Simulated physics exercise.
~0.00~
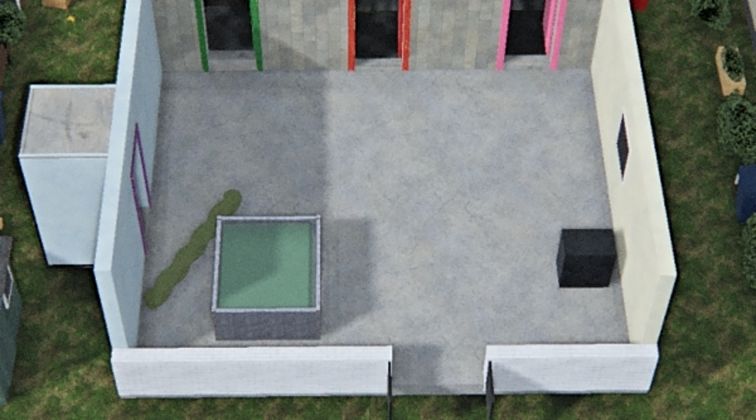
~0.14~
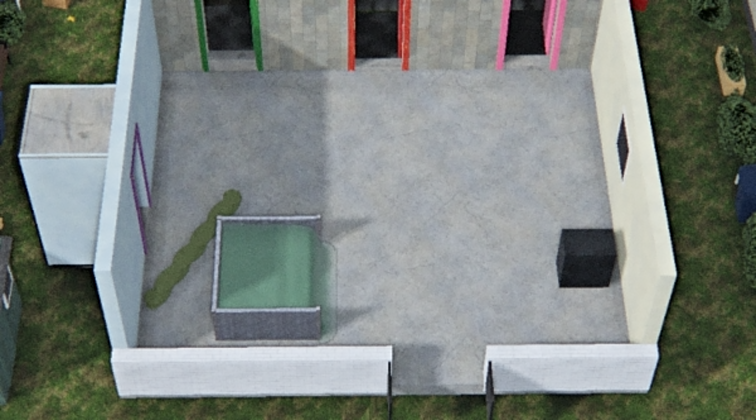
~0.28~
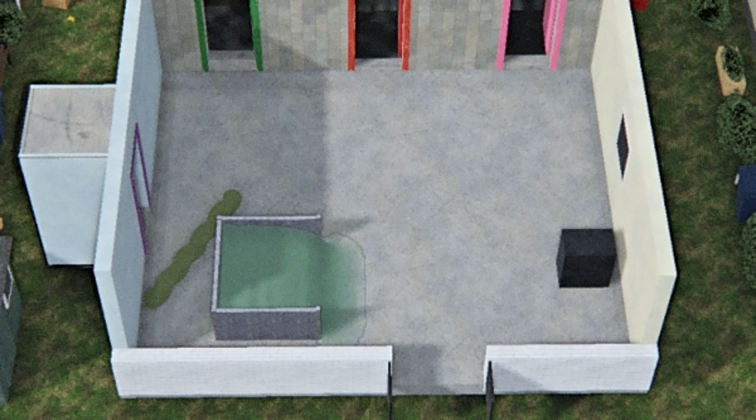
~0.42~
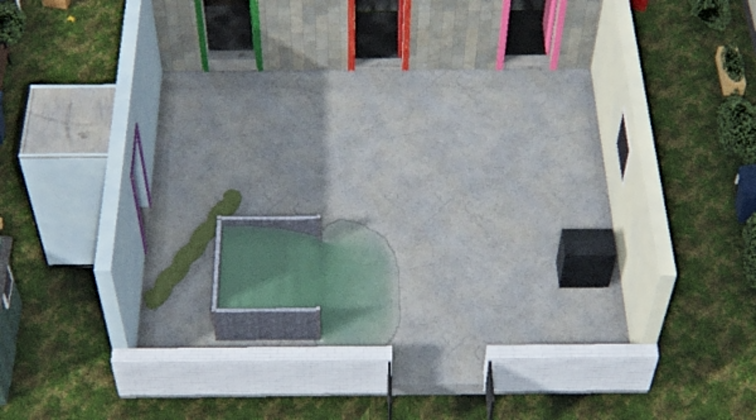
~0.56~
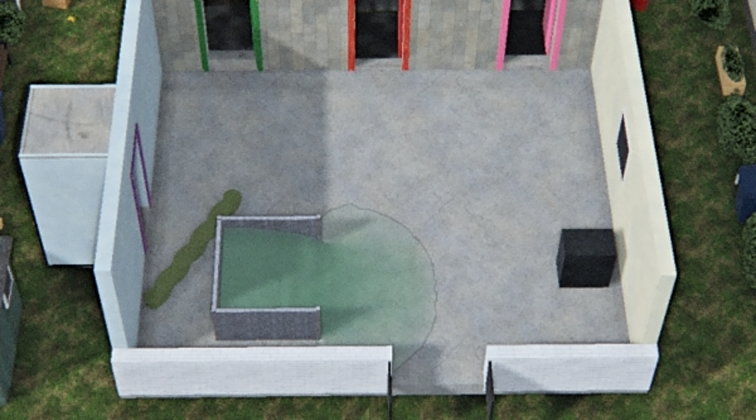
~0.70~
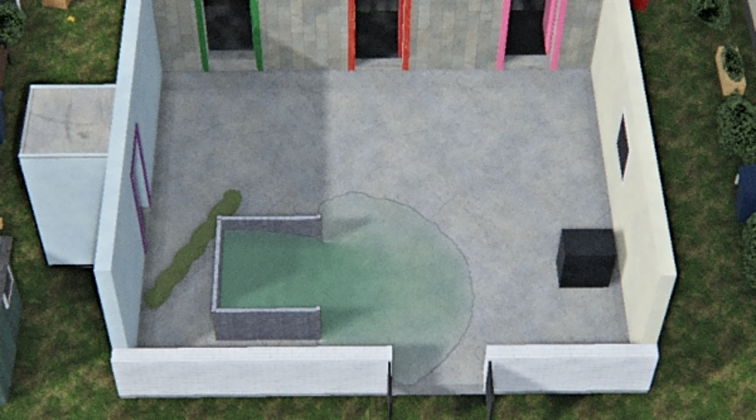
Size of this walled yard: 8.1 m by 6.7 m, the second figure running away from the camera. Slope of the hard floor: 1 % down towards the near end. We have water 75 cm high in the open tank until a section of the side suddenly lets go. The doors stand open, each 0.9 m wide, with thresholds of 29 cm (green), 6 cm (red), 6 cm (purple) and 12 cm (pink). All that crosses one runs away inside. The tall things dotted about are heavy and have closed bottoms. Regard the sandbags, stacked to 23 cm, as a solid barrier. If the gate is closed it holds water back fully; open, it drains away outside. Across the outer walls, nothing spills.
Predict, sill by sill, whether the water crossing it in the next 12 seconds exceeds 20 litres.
My guess is the green door lets through less than the limit. My guess is the red door lets through less than the limit. My guess is the purple door lets through less than the limit. My guess is the pink door lets through less than the limit.
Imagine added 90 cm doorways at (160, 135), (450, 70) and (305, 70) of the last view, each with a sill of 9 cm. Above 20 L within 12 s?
Per doorway, in order: Insufficient / insufficient / insufficient.
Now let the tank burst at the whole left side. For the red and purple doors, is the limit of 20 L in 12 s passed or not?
Compared with the limit, red is lower and purple is higher.
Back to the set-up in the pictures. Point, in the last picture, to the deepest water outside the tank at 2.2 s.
Roughly pixel (624, 369).
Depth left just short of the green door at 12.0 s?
Reading: Close to 1.5 cm.
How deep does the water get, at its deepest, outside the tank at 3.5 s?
Peak depth: Approx. 30 cm.
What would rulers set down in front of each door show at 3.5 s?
In cm: Green 0, red 0, purple 0, pink 0.
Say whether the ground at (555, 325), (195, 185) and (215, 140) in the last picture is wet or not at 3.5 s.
Soaked, untouched, untouched.
After 1.4 s water covers 35 % of the floor and is deepest (26 cm) near (325, 307); green door not reached, red door not reached, purple door not reached, pink door not reached.
After 2.2 s water covers 45 % of the floor and is deepest (44 cm) near (624, 369); green door not reached, red door not reached, purple door not reached, pink door not reached.
After 3.5 s water covers 50 % of the floor and is deepest (30 cm) near (592, 296); green door not reached, red door not reached, purple door not reached, pink door not reached.
After 7.0 s water covers 60 % of the floor and is deepest (10 cm) near (380, 372); green door not reached, red door 4 cm at the sill, 0 L in, purple door not reached, pink door 6 cm at the sill, 1 L in.
After 12.0 s water covers 95 % of the floor and is deepest (8 cm) near (154, 166); green door 2 cm at the sill, 0 L in, red door 2 cm at the sill, 0 L in, purple door 3 cm at the sill, 0 L in, pink door 1 cm at the sill, 1 L in.
